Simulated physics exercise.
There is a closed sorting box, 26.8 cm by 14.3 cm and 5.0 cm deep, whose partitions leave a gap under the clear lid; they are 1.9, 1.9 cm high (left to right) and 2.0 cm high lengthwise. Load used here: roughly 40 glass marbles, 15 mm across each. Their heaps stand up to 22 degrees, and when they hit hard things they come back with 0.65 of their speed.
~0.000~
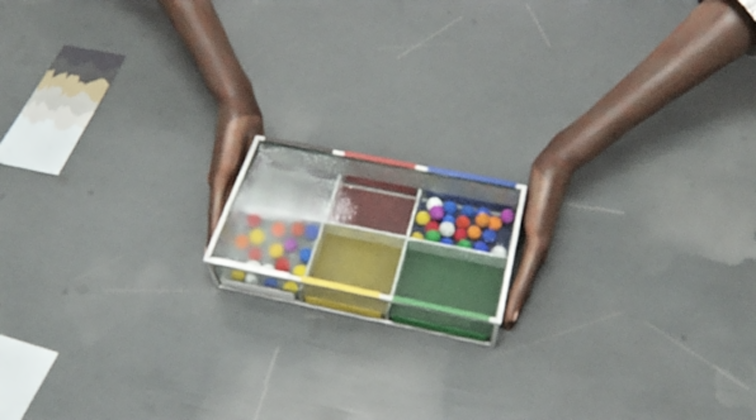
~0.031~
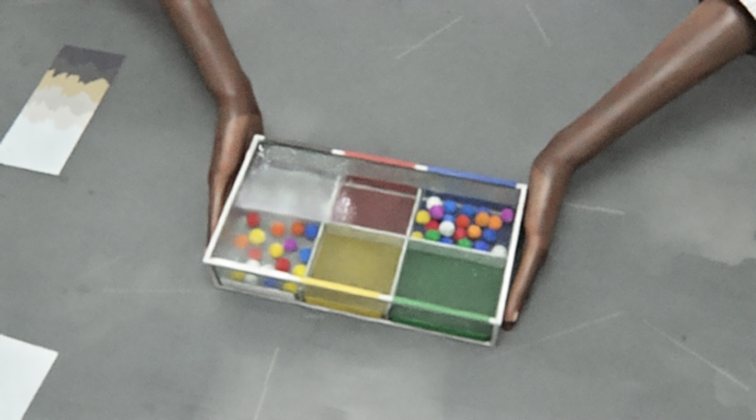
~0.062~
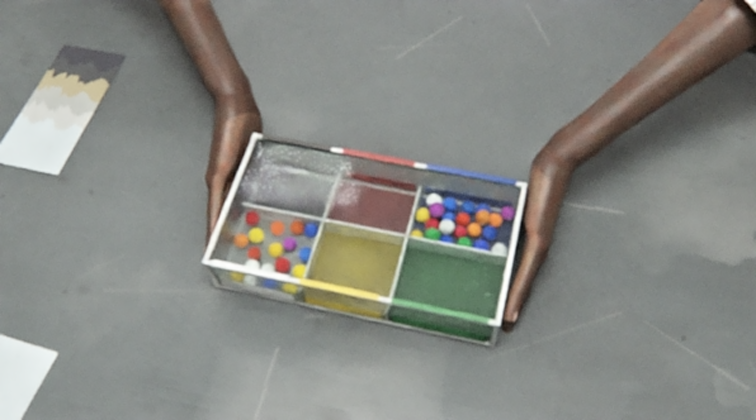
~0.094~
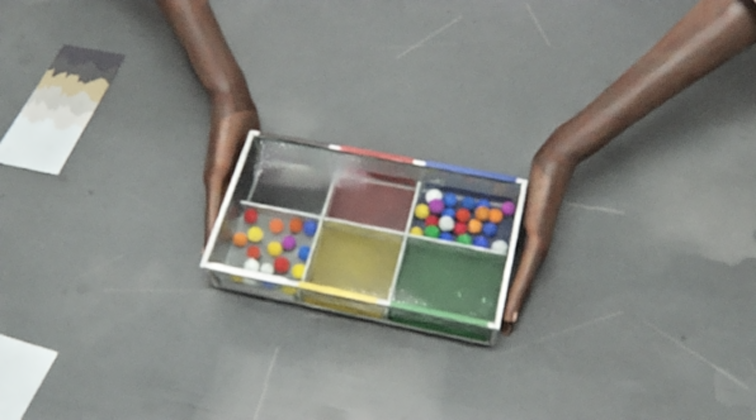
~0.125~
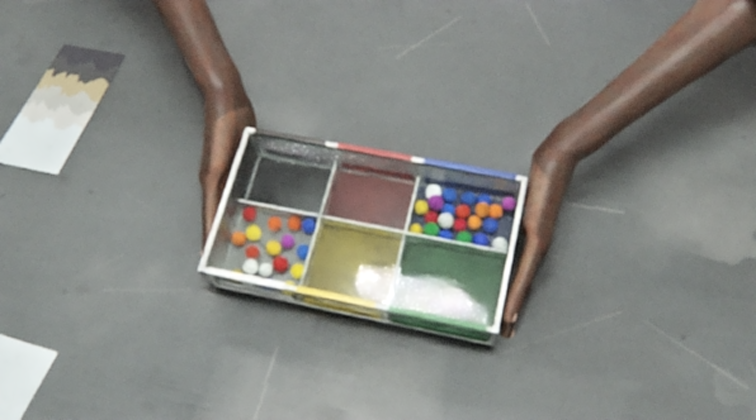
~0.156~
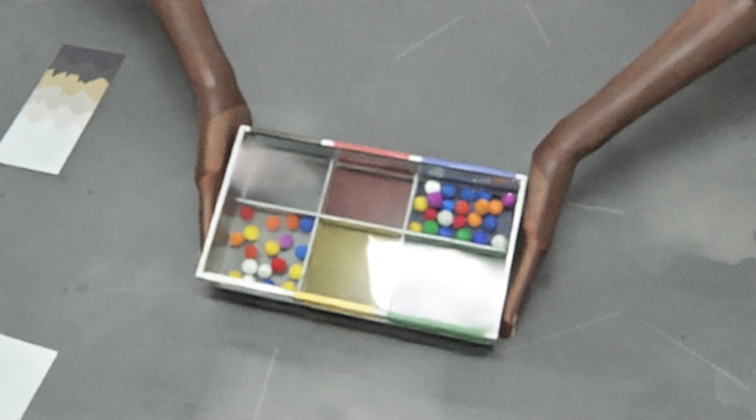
Two dark brown hands grip the ends of a clear-lidded sorting box with colourful little balls inside, seen from above over a scuffed grey surface. The balls sit in the lower-left and blue upper-right compartments, beside red, yellow, green and dark ones, with patterned and white cards at left. The hands tilt the box slightly, glare shifts across the lid, and the balls barely move.
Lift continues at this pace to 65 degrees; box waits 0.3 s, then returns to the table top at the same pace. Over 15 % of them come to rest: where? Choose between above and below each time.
Red: Below, blue: Above, green: Below, yellow: Below, white: Above, black: Below.
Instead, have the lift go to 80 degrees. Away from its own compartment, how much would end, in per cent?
I'd say close to 35 percent.
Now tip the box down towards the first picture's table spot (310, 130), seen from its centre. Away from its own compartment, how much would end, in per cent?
Something like 20 in a hundred.
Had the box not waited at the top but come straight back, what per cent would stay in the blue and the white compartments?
Then, in per cent: Blue 45, white 45.
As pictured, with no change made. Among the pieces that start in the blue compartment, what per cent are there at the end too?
About 90 per cent.
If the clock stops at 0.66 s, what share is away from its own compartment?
About 10 %.
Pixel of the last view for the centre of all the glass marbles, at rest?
Close to pixel (409, 268).
After 0.66 s, tilt 65 degrees; blue 50 %, green 5 %, white 45 %.
After 1.00 s, tilt 39 degrees; blue 50 %, green 5 %, white 45 %.
After 1.43 s, tilt 0 degrees; blue 50 %, green 5 %, white 45 %.
At rest (1.7 s), red 0 %, blue 45 %, green 5 %, yellow 5 %, white 45 %, black 0 %.
